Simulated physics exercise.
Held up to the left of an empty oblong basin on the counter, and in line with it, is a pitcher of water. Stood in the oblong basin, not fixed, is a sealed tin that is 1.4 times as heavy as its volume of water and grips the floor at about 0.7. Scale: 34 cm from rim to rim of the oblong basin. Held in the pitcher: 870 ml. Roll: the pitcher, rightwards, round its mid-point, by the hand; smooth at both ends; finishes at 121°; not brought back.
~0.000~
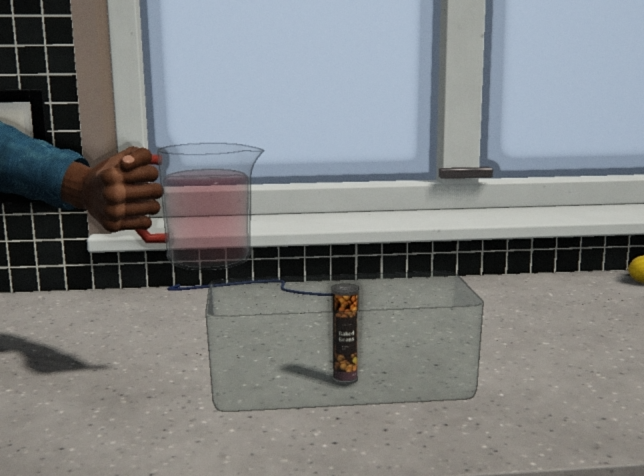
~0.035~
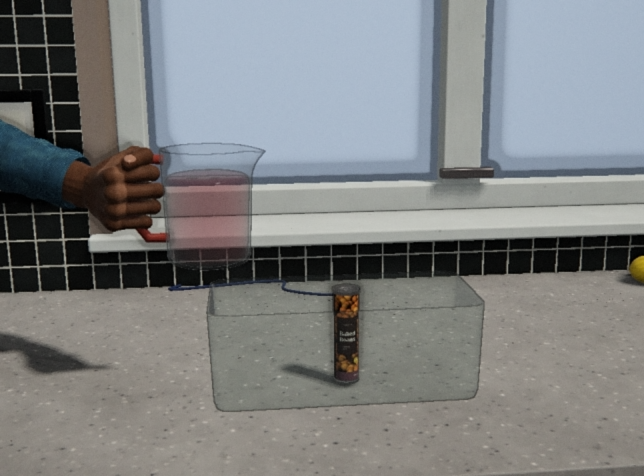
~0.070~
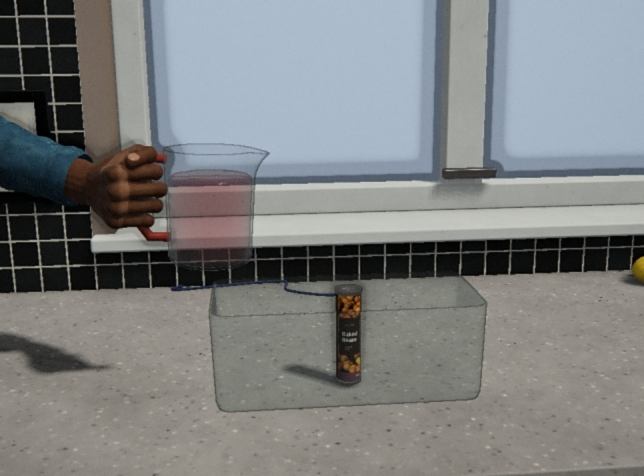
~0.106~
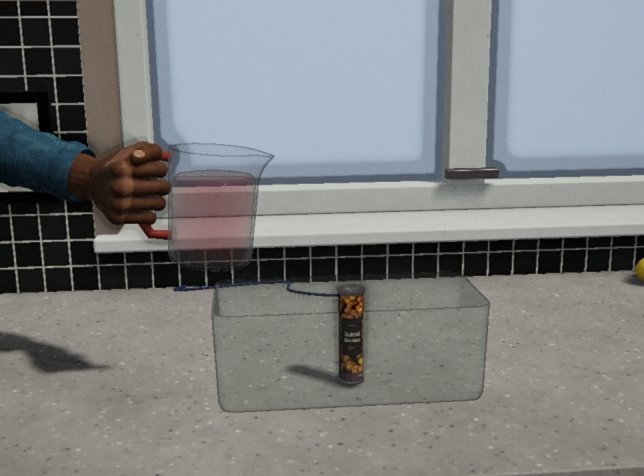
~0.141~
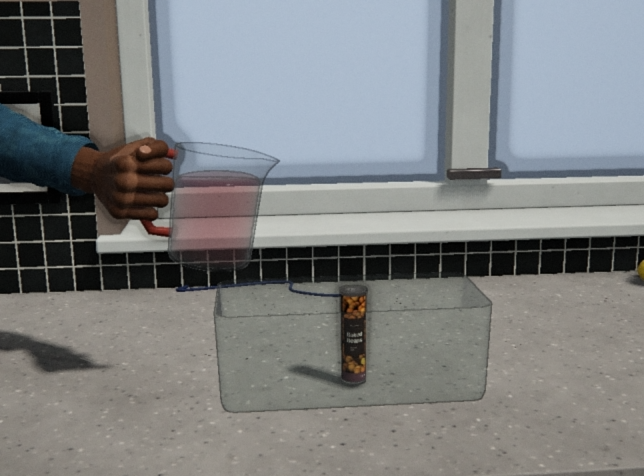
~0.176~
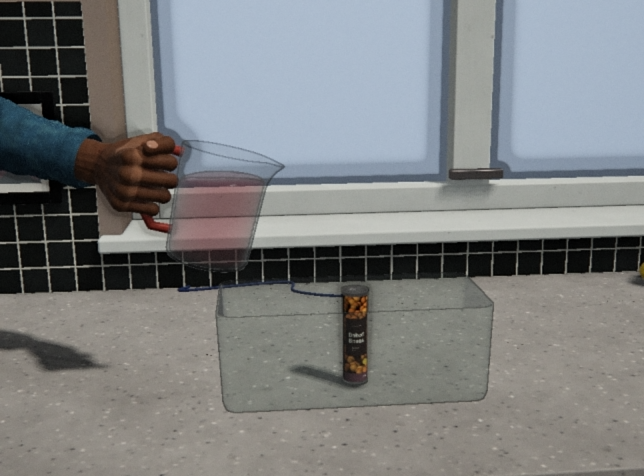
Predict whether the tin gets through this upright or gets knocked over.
It ends up erect.
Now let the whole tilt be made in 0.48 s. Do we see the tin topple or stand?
In that case the tin does not tip.
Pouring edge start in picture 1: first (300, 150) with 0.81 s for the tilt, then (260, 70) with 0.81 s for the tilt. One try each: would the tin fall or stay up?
In the first try it comes down; in the second it comes down.
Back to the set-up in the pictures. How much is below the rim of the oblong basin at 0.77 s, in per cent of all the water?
Roughly 74 per cent.
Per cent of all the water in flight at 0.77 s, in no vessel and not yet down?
Something like 12 per cent is in the air then.
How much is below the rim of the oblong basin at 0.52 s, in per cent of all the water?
Roughly 4 percent of it.
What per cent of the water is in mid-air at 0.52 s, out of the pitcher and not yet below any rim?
I'd say close to 18 per cent.
Then, 0.52 s in, the tilt is 86° and 78 per cent is still to pour; the tin stands where it began.
Then, 0.77 s in, the tilt is 120° and 15 per cent is still to pour; the tin stands where it began.
Then, 1.03 s in, the tilt is 121° and 0 per cent is still to pour; the tin stands where it began.
Then, 1.31 s in, the tilt is 121° and 0 per cent is still to pour; the tin stands where it began.
Finally, the tin stands where it began.
